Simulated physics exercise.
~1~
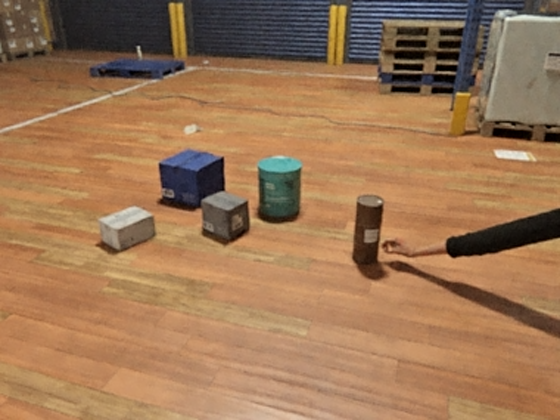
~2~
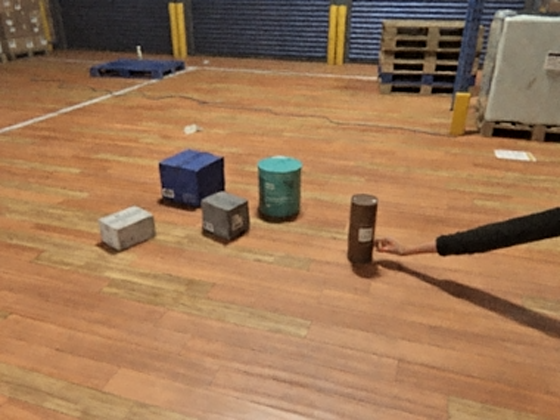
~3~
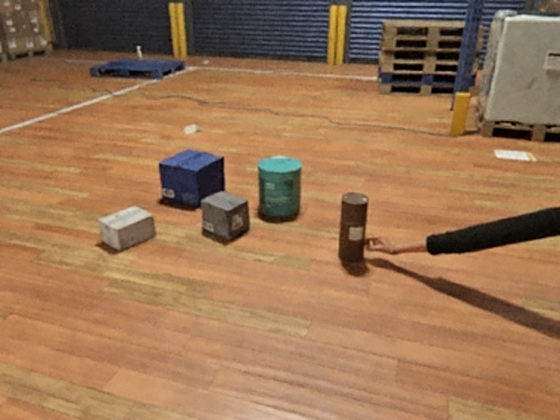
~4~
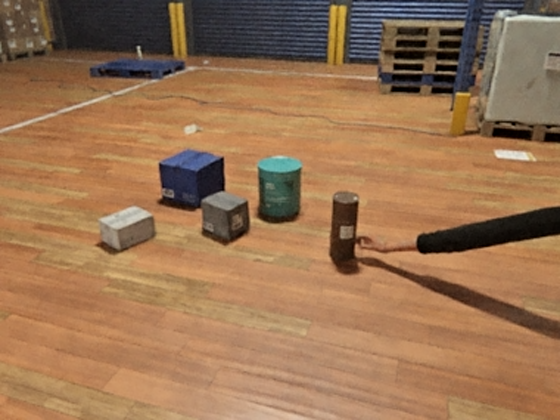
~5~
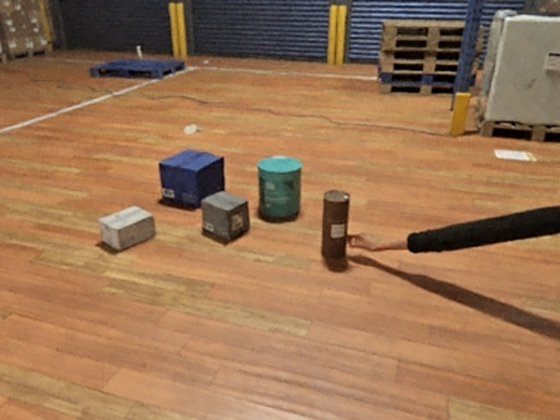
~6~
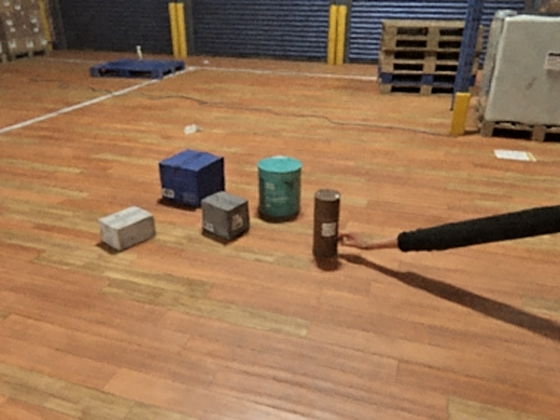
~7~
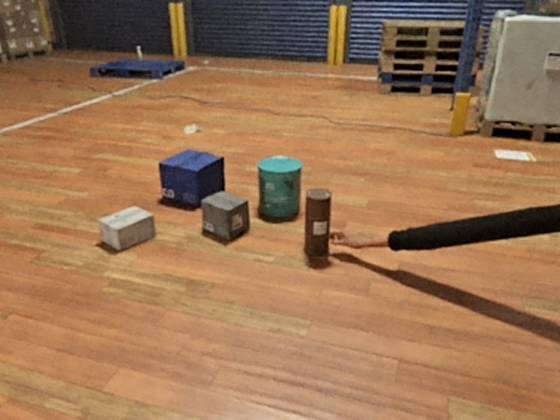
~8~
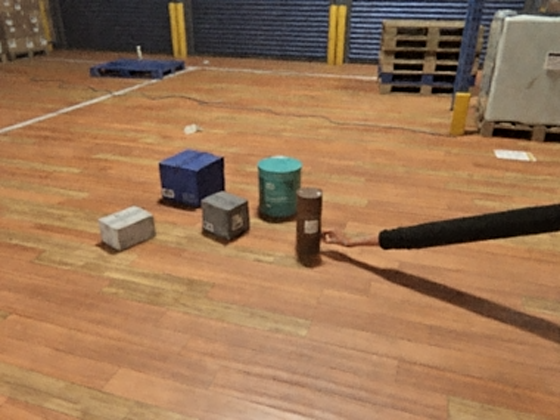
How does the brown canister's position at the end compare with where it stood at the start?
At the start it stands well to the right of the turquoise pail, and by the end it is further left, upright and close to the pail's front right side.
